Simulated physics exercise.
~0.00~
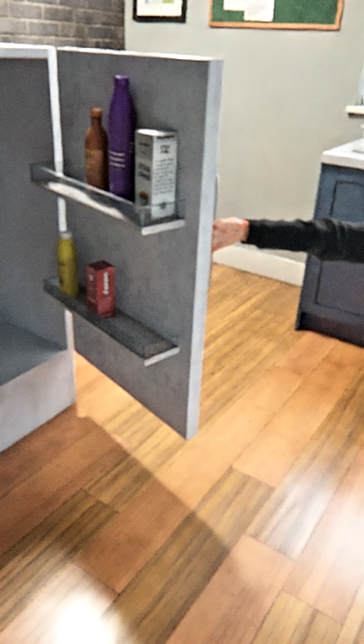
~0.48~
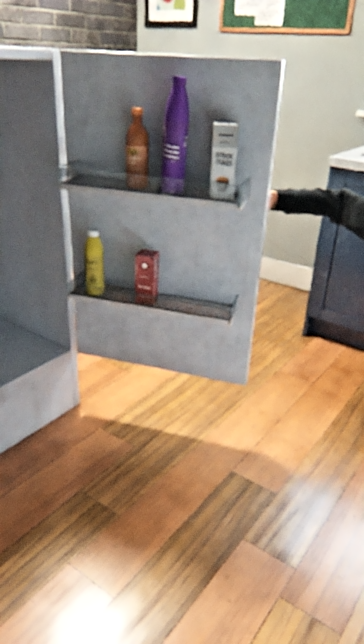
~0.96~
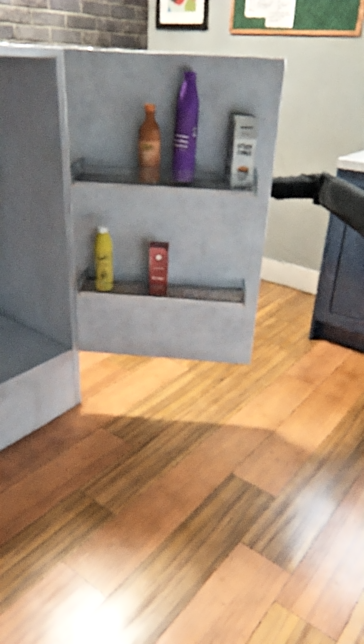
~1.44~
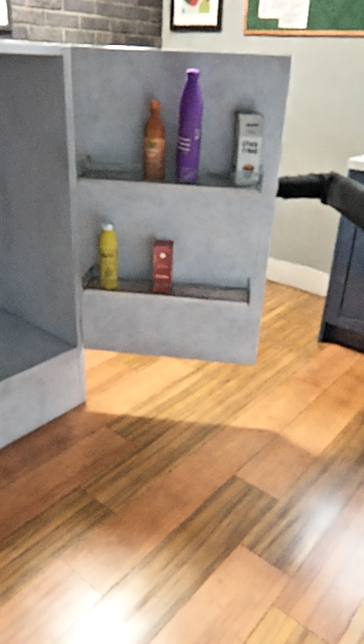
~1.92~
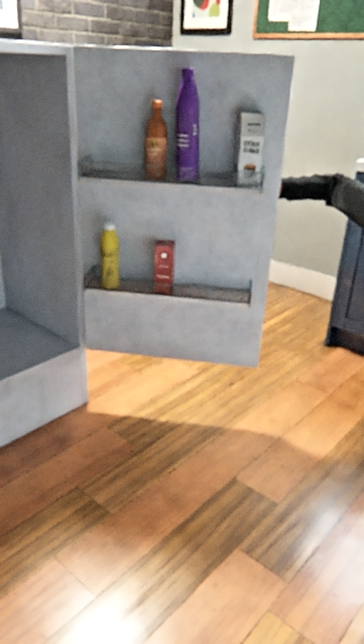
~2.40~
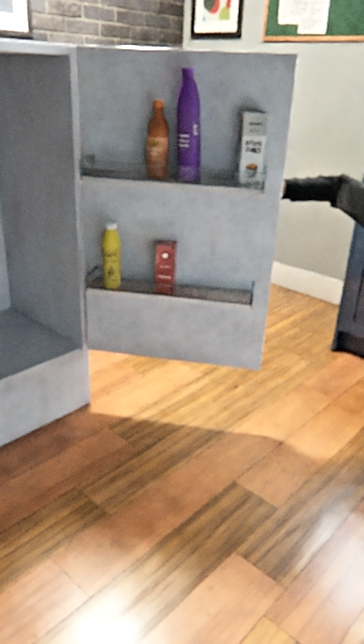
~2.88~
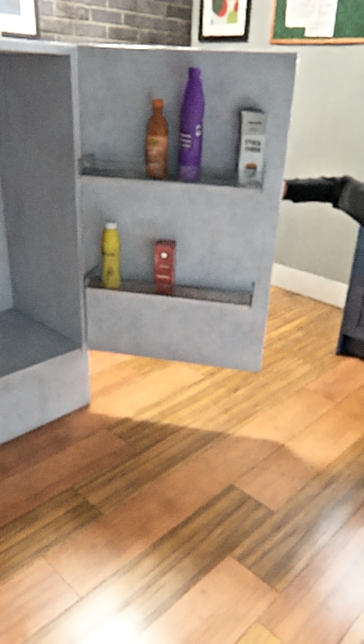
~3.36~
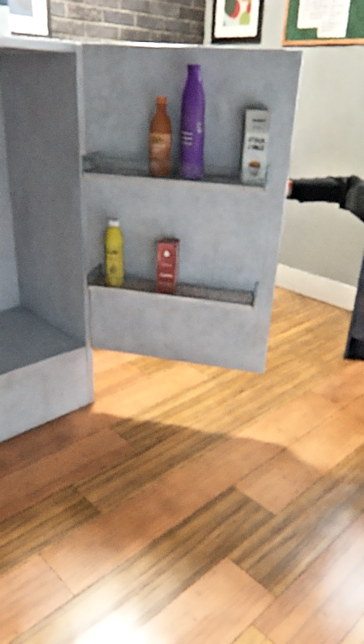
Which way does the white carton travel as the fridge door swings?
The white carton moves to the right as the door swings wider.
A fridge door swings wider, pulled by a hand, and stops with its items upright.
